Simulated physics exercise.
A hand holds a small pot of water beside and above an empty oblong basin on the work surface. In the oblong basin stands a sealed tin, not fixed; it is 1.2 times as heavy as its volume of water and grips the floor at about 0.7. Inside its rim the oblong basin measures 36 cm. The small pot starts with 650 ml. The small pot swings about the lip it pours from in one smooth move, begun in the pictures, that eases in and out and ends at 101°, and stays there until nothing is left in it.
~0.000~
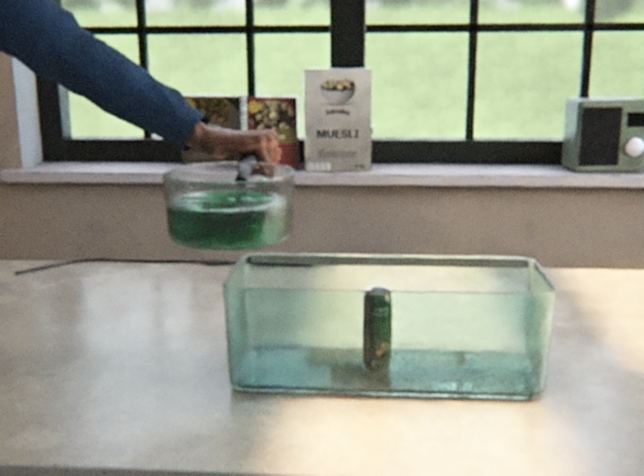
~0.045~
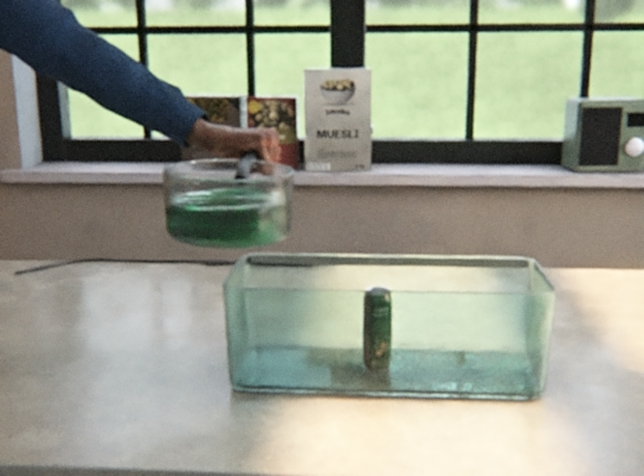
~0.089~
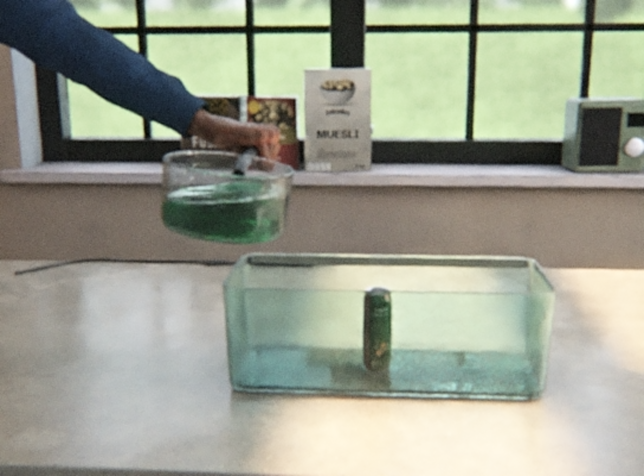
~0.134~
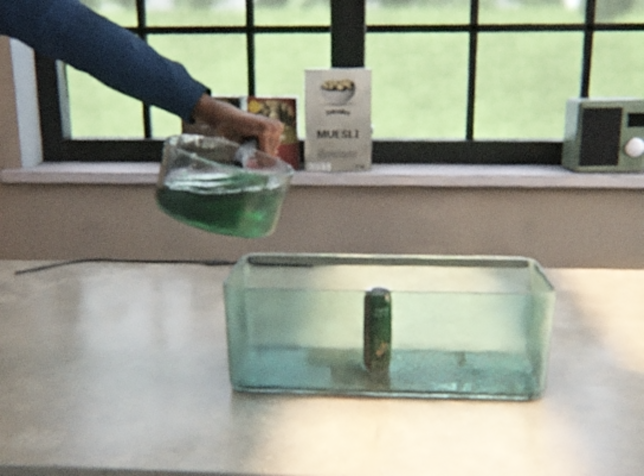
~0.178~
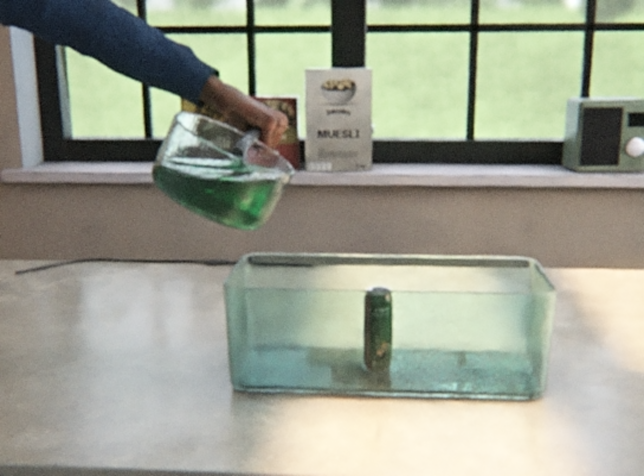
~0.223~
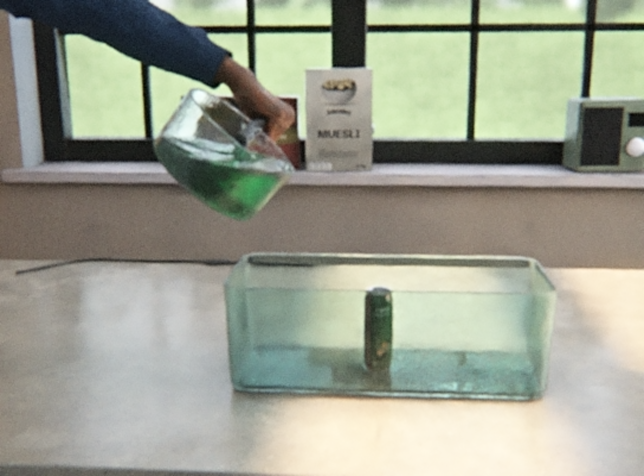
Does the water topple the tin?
The tin remains upright.
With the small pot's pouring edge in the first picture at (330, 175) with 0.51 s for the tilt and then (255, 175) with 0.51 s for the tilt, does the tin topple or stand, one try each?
First it keeps standing; then it topples.
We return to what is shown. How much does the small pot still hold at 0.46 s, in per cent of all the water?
Near 46 in a hundred.
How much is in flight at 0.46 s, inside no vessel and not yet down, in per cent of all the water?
About 52 per cent.
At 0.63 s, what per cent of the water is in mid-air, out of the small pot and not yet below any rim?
Some 18 per cent.
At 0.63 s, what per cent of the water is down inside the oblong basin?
Some 74 per cent.
By 0.46 s the tilt is 99° and 47 per cent is still to pour; the tin stands where it began.
By 0.63 s the tilt is 101° and 6 per cent is still to pour; the tin stands where it began.
By 0.81 s the tilt is 101° and 1 per cent is still to pour; the tin stands where it began.
By 1.01 s the tilt is 101° and 0 per cent is still to pour; the tin stands where it began.
At rest the tin stands where it began.
